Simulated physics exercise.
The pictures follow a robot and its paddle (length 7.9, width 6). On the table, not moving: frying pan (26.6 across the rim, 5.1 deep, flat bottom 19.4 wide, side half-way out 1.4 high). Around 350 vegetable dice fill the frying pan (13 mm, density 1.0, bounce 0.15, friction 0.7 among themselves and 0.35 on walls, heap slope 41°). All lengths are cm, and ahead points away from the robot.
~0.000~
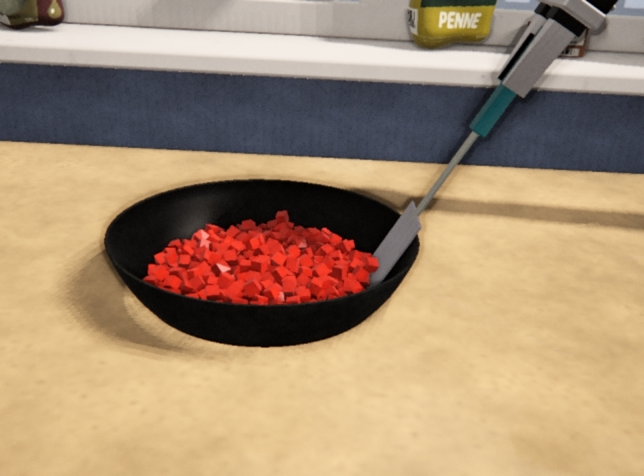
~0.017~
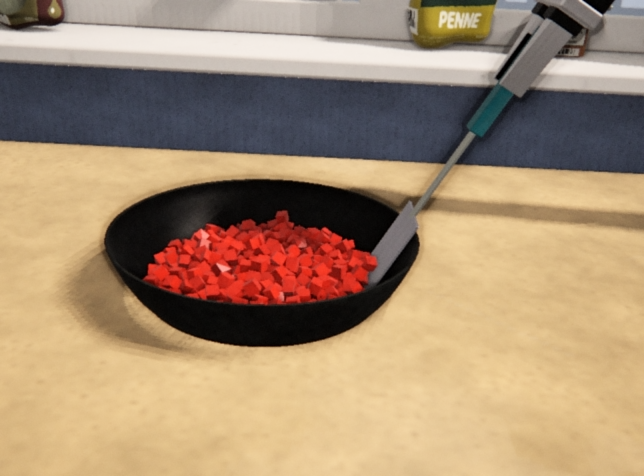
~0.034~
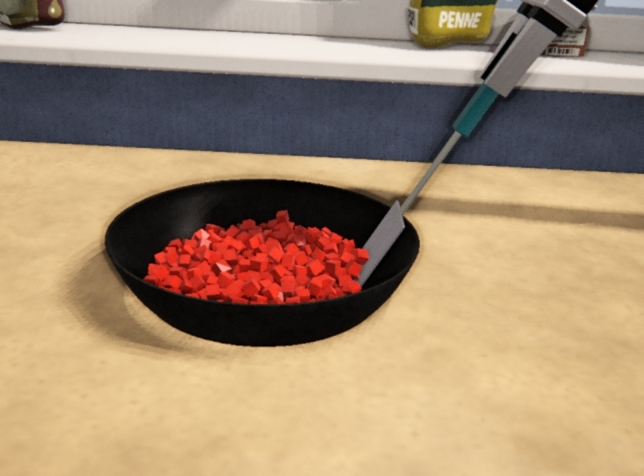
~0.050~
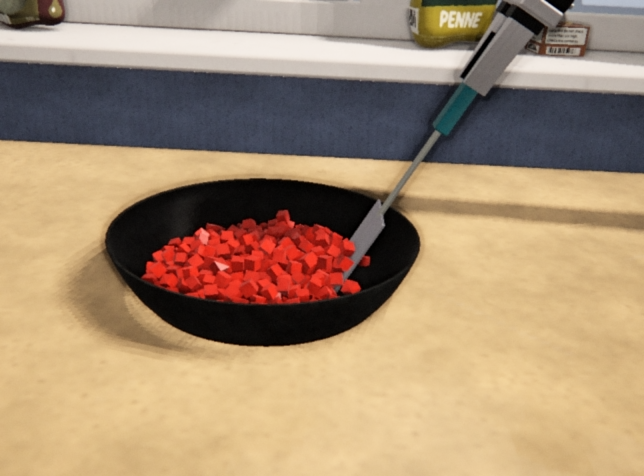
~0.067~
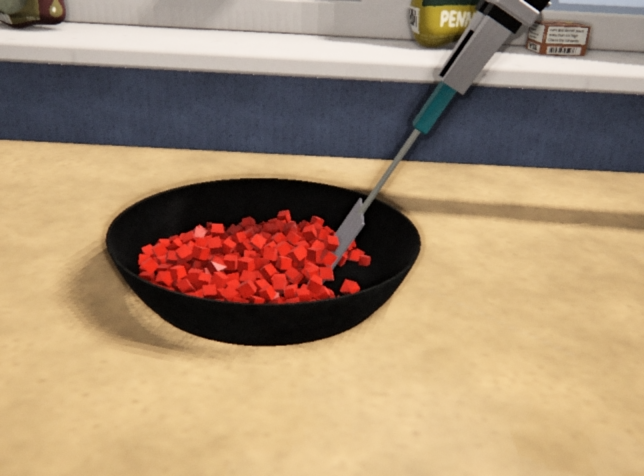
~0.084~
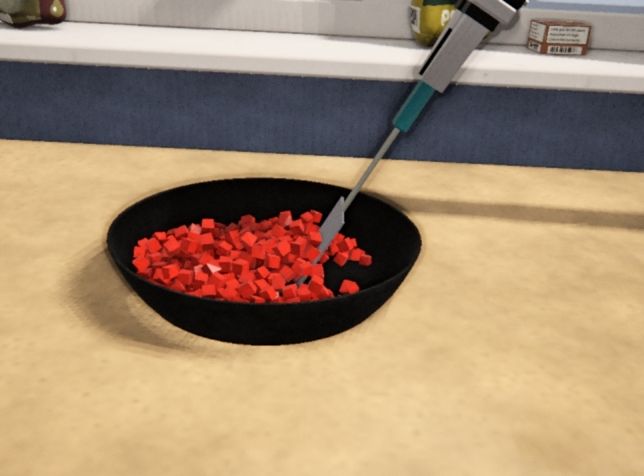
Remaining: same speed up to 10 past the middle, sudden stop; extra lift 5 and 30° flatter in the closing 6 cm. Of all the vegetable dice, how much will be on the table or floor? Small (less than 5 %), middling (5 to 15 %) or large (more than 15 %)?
On the table or floor the share is large, more than 15 %.
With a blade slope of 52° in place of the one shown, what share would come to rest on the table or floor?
It would be near 15 per cent.
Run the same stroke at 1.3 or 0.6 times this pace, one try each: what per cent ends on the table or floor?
About 20 and 10 per cent.
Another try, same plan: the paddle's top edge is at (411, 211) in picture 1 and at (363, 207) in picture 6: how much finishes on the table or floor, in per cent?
Some 10 per cent.
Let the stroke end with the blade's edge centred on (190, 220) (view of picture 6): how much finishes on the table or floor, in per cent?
About 10 per cent.
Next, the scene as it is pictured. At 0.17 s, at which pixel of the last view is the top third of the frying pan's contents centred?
At about (191, 235).
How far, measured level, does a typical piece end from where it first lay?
About 3 cm.
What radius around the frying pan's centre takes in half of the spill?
Roughly 28 cm.
After 0.13 s, sloping 61°, highest piece 6 above the table; 352 in the frying pan.
After 0.17 s, sloping 52°, highest piece 7 above the table; 352 in the frying pan.
After 0.39 s, sloping 31°, highest piece 16 above the table; 282 in the frying pan, 27 on the table or floor, 43 on the blade or in flight.
After 1.44 s, sloping 31°, highest piece 6 above the table; 281 in the frying pan, 71 on the table or floor.
At rest, 281 in the frying pan, 71 on the table or floor. That is 20 % on the table or floor.
